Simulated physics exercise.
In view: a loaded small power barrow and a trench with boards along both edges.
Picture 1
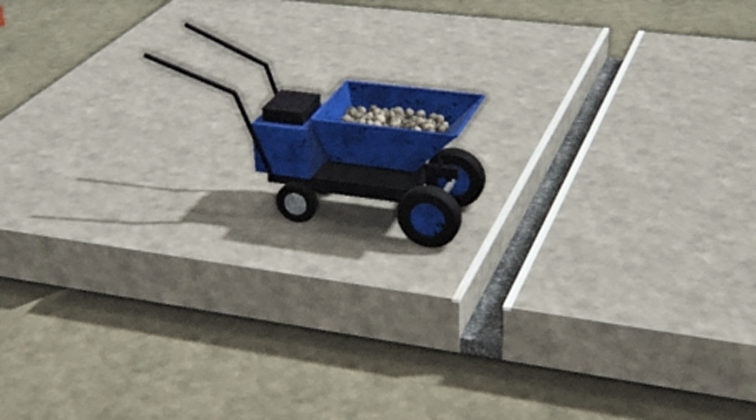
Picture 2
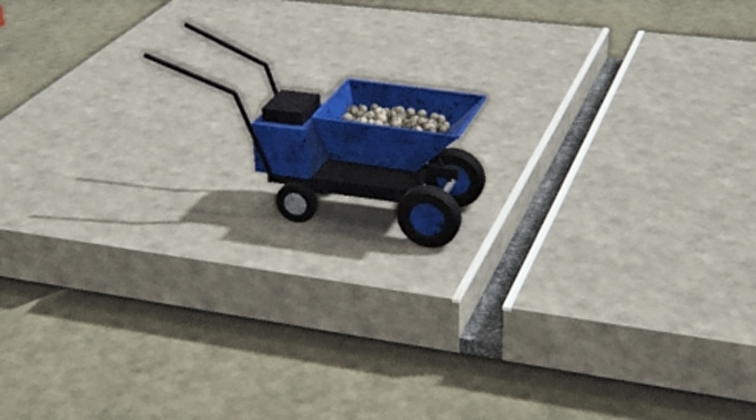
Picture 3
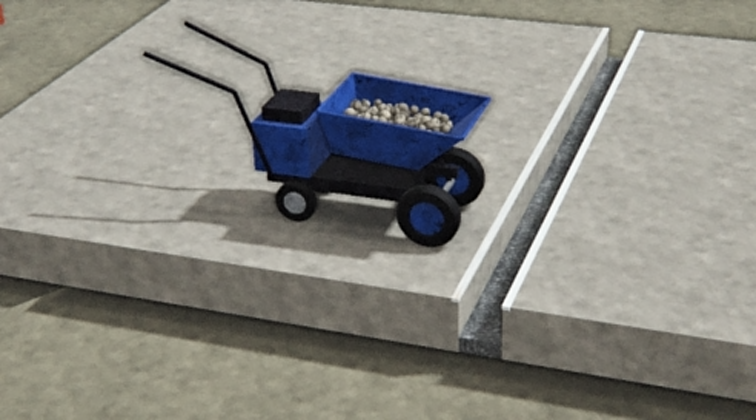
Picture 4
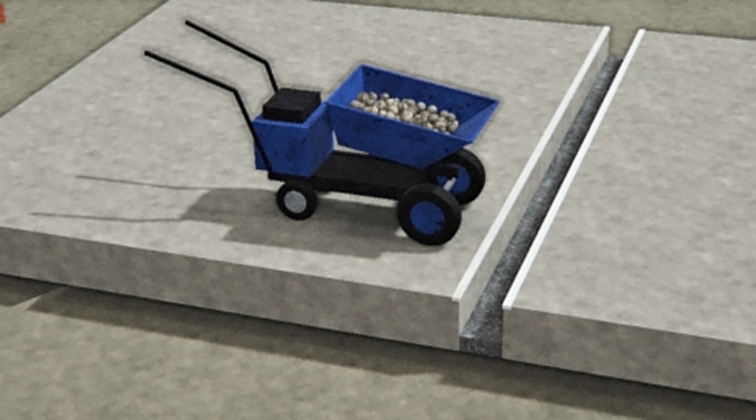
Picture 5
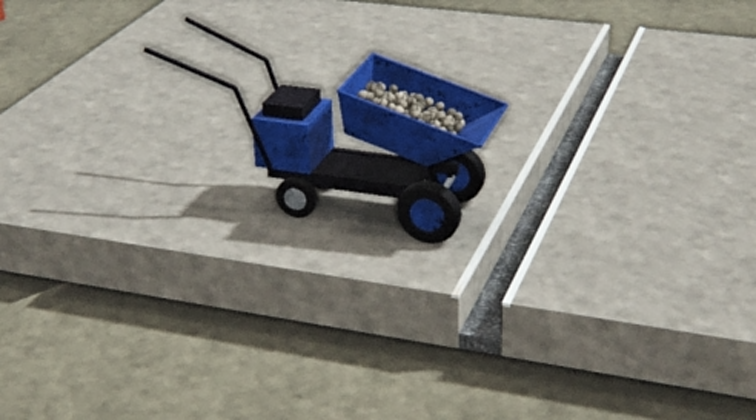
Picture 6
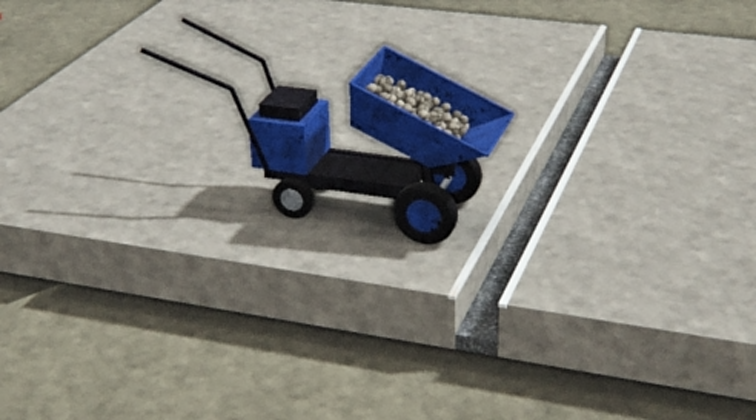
In the video, a small blue power barrow loaded with pebbles stands on a concrete slab beside a narrow trench edged with white boards, and its skip gradually tilts forward toward the right, its rear rising while the wheels stay put.
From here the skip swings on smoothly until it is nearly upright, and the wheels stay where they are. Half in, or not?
In the trench: Less than half.
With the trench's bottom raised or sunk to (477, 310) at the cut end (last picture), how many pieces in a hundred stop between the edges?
It comes to 0 per cent or so.
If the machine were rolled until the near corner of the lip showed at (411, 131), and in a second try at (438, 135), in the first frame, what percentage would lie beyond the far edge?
Near 10 % and 60 %.
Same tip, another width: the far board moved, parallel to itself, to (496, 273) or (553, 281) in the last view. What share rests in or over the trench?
Near 0 % and 80 %.
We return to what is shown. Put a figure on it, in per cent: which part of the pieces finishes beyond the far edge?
Near 90 %.
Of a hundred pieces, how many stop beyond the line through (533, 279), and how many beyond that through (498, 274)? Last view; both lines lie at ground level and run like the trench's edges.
Near 80 % and 90 %.
Soon, skip tipped steeply; all in the skip.
A while on, skip tipped right over; about a third in the skip; about two thirds beyond it; a stray few falling.
Towards the end, skip tipped right over; a small part in the skip; a stray few in or heaped over the trench; nearly all beyond it.
Finally, skip tipped right over; a small part in the skip; a stray few in or heaped over the trench; nearly all beyond it.
